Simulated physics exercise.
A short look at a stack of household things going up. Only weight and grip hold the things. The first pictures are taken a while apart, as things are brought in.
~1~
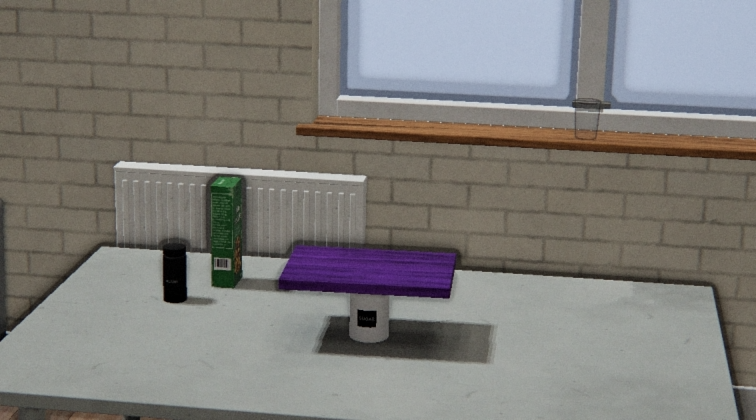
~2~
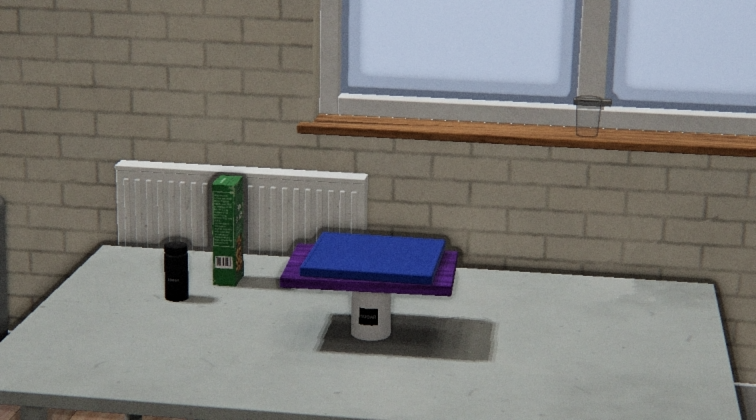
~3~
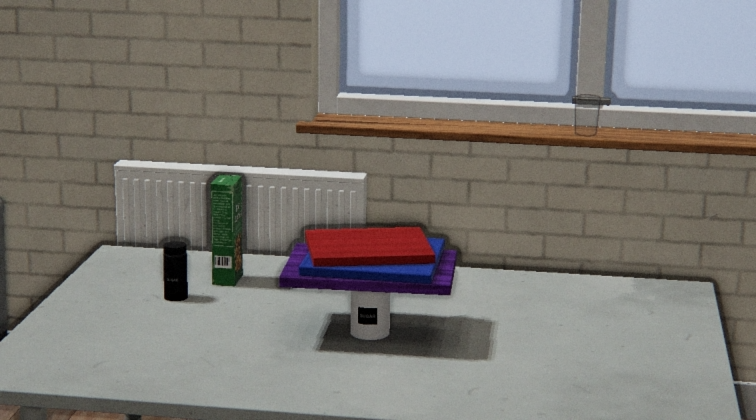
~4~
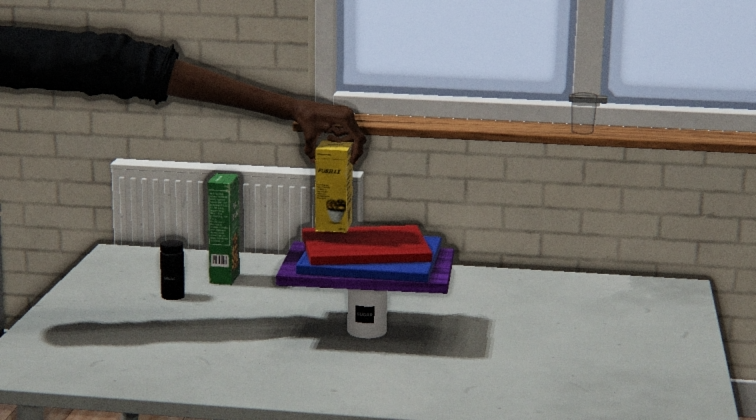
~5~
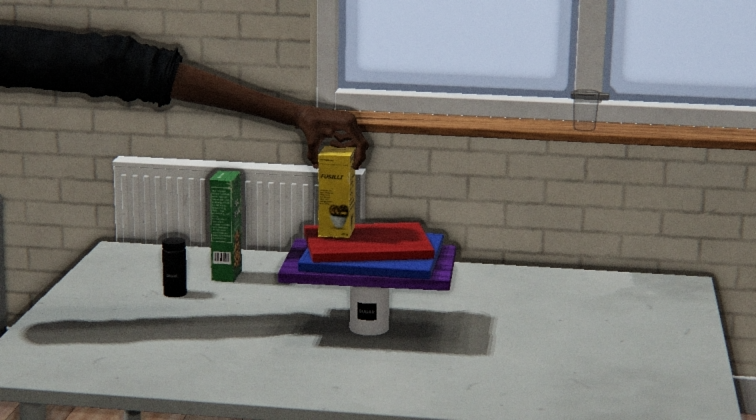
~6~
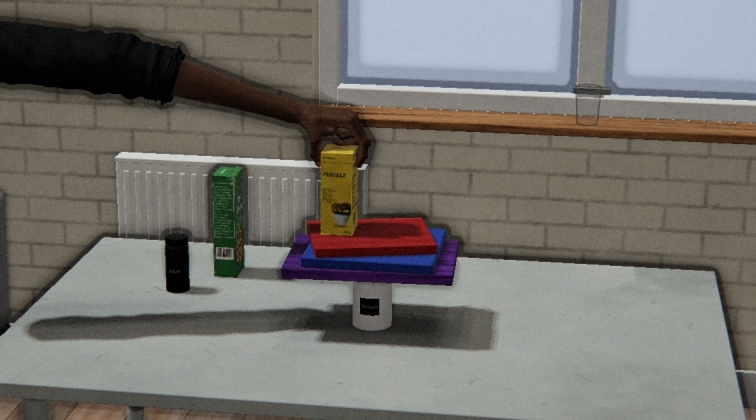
A hand sets a yellow carton on the red block atop the stack and holds it.
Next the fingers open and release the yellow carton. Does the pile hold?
As it turns out, it stays up.
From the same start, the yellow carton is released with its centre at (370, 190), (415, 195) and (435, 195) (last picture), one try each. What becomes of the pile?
First try: It keeps its balance; second try: It keeps its balance; third try: It comes apart.
Then, 0.80 s on from there, no change.
Then, 2.00 s on from there, yellow carton resting near (339, 190).
In the end, all 7 unmoved. At the end, from the last picture's camera, yellow carton near (338, 190). The pile holds.
